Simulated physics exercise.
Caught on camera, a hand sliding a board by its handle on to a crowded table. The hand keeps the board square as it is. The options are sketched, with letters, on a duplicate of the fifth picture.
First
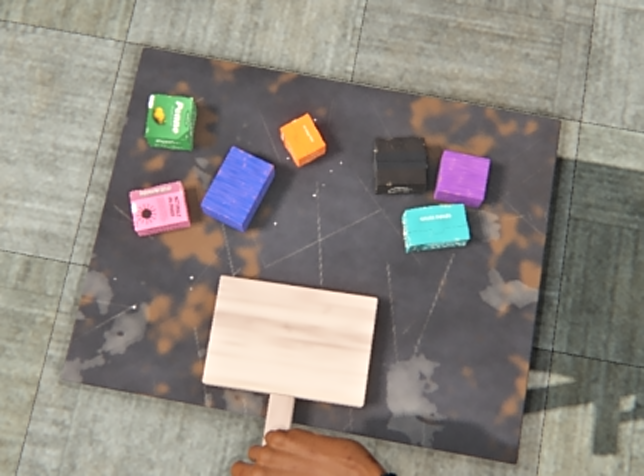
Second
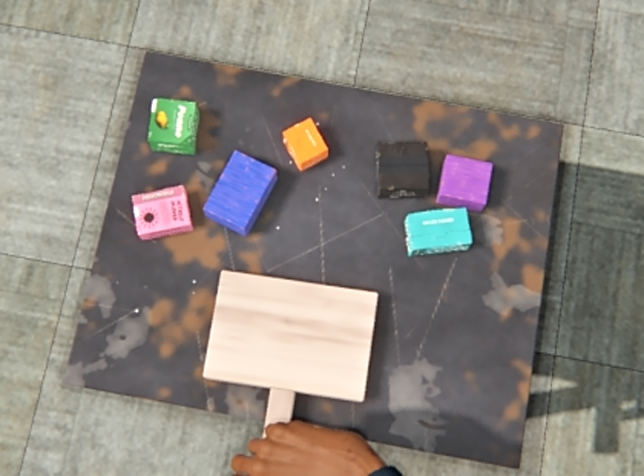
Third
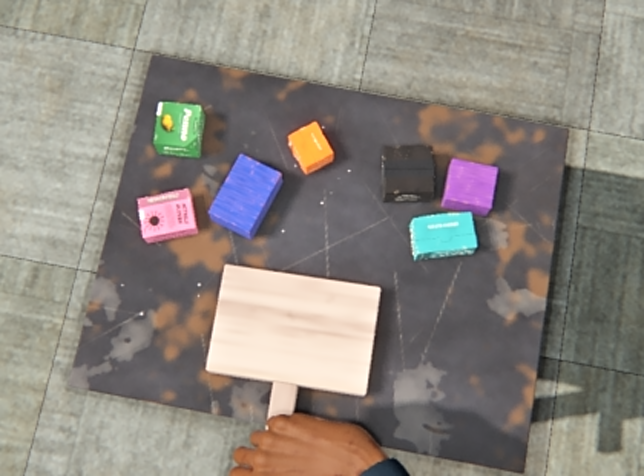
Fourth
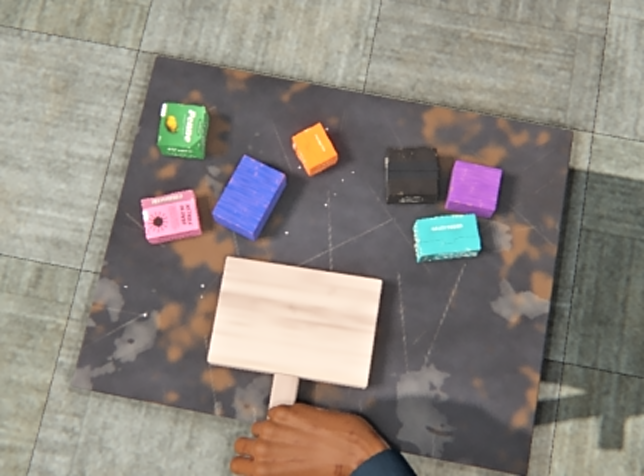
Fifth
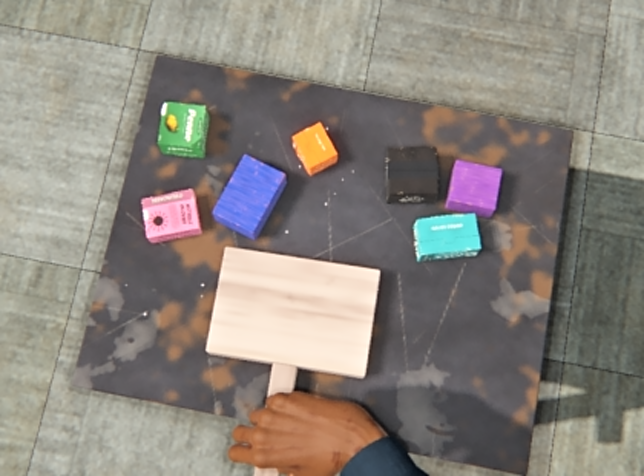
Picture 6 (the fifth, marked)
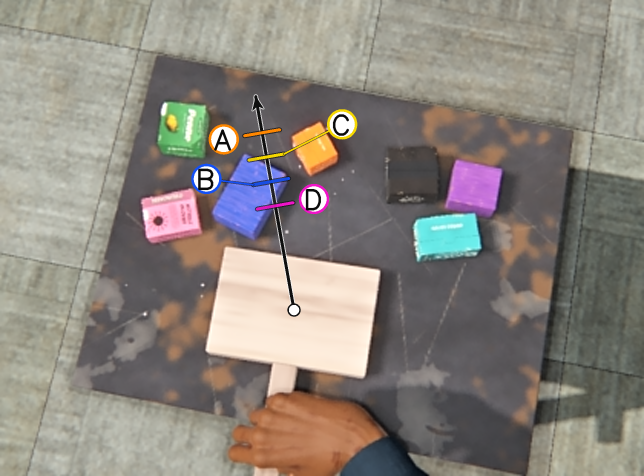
A hand held a pale wooden board by its handle and slid it slowly a short way up a dark, blotchy table, toward the colourful little boxes and blocks, which stayed put.
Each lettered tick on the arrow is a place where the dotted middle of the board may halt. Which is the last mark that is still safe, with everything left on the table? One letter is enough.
The farthest safe stop is C.
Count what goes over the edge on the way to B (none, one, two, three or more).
By then, none.
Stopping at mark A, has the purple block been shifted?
No.
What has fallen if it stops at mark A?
The blue block.
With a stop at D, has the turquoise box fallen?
No.
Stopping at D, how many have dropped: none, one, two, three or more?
The count is none.
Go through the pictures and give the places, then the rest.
Blue block (239, 190); green packet (171, 123); black box (400, 167), in the first picture.
Board (292, 334); orange packet (306, 145), in the second picture.
Board (294, 328); turquoise box (442, 236), in the third picture.
Board (295, 321); blue block (250, 198), in the fourth picture.
Board (294, 310); black box (412, 176); orange packet (315, 149); pink box (172, 216), in the fifth picture.
On the copy, A at (262, 133); B at (271, 182); C at (267, 157); D at (276, 206); the arrow from (294, 310) to (255, 97); the white dot at (294, 310).
On C. First, board (284, 255); blue block (251, 165); green packet (184, 131).
Then, board (274, 199); pink box (164, 213); blue block (248, 113).
Finally, board (268, 161); blue block (247, 77); orange packet (321, 102); nothing has fallen.
By contrast, A drops the blue block; B is safe but short; D is safe but short.
